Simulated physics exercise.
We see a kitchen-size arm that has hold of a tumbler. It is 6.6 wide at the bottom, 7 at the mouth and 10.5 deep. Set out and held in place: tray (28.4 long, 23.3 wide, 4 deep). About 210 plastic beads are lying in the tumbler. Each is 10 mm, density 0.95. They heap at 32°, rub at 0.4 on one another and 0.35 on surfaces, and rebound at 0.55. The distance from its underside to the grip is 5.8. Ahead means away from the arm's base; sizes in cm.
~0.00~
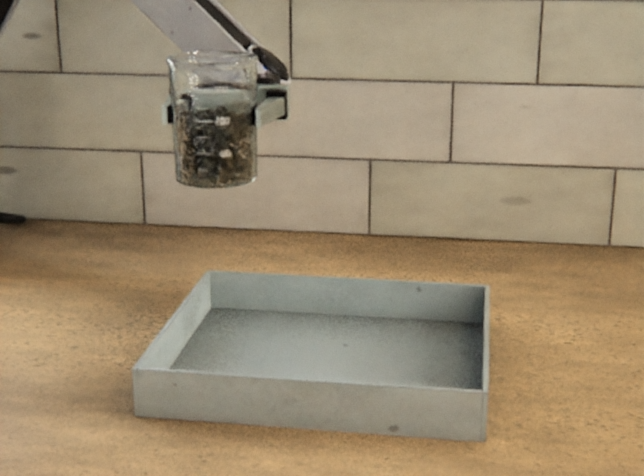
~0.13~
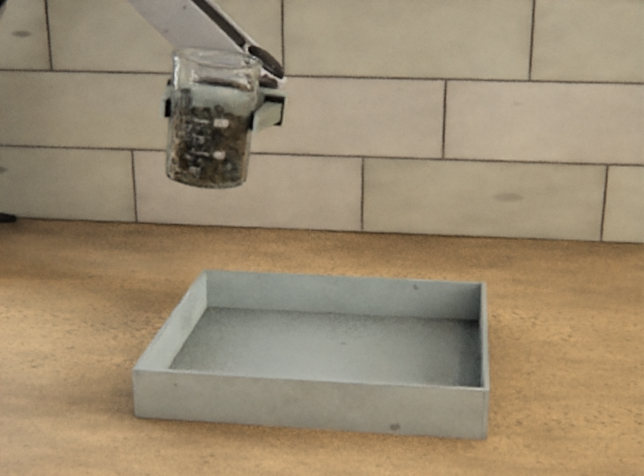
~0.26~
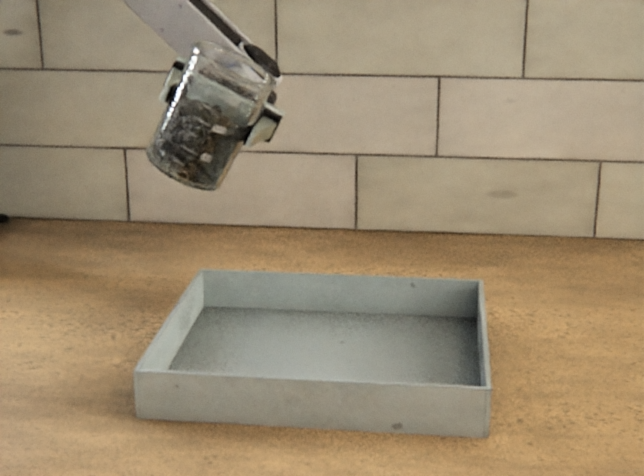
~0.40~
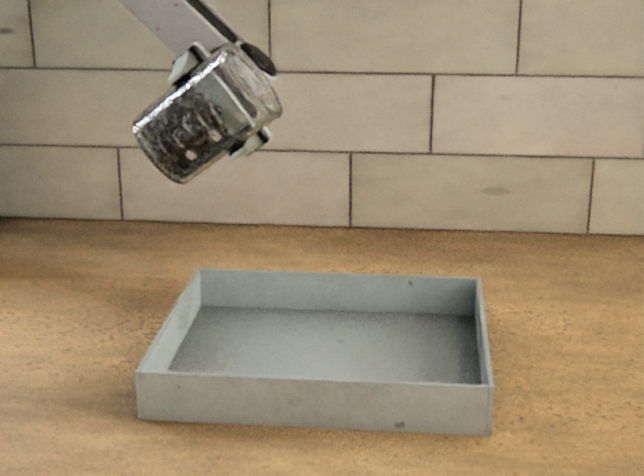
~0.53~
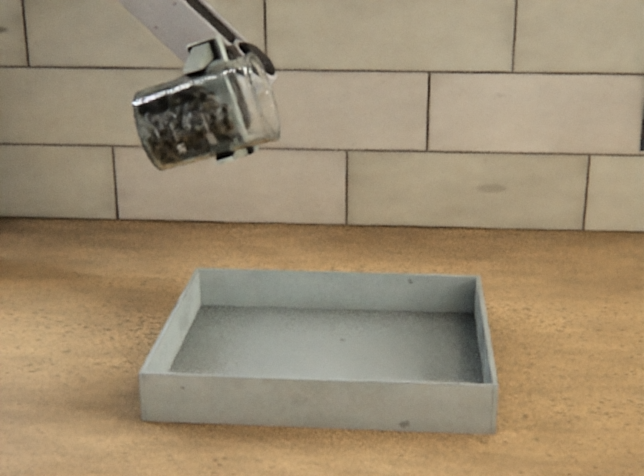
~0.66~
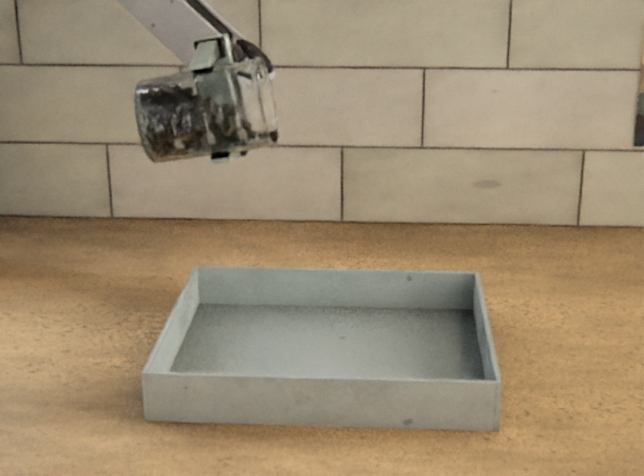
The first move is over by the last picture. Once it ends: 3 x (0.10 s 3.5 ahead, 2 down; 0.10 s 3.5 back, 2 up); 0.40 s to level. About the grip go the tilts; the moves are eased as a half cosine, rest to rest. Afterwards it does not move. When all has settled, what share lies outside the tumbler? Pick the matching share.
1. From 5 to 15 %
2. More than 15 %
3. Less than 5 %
(2) More than 15 %.
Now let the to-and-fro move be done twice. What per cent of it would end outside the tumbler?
About 25 per cent in that case.
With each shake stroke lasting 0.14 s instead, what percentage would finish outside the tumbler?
That change gives some 25 percent.
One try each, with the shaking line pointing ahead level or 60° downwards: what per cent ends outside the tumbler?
First try some 65 %, second try some 15 %.
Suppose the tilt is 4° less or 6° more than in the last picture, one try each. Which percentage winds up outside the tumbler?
I'd expect close to 25 and then 50 per cent.
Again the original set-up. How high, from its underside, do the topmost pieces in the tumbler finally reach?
Around 5.5 centimetres above the underside.
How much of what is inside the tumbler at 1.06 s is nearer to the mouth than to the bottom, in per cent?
60 per cent.
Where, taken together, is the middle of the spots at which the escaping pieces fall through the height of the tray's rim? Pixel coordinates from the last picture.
I'd put it somewhere near (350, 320).
After 1.06 s, tilted 80° forward, highest piece 25 above the table; 173 in the tumbler, 22 in the tray, 13 in flight or on a rim.
After 1.46 s, tilted 40° forward, highest piece 26 above the table; 142 in the tumbler, 59 in the tray, 5 on the table or floor, 2 in flight or on a rim.
After 1.86 s, level, highest piece 23 above the table; 141 in the tumbler, 62 in the tray, 5 on the table or floor.
After 2.91 s, level, highest piece 23 above the table; 141 in the tumbler, 62 in the tray, 5 on the table or floor.
At rest, 141 in the tumbler, 62 in the tray, 5 on the table or floor. That is 32 % outside the tumbler.
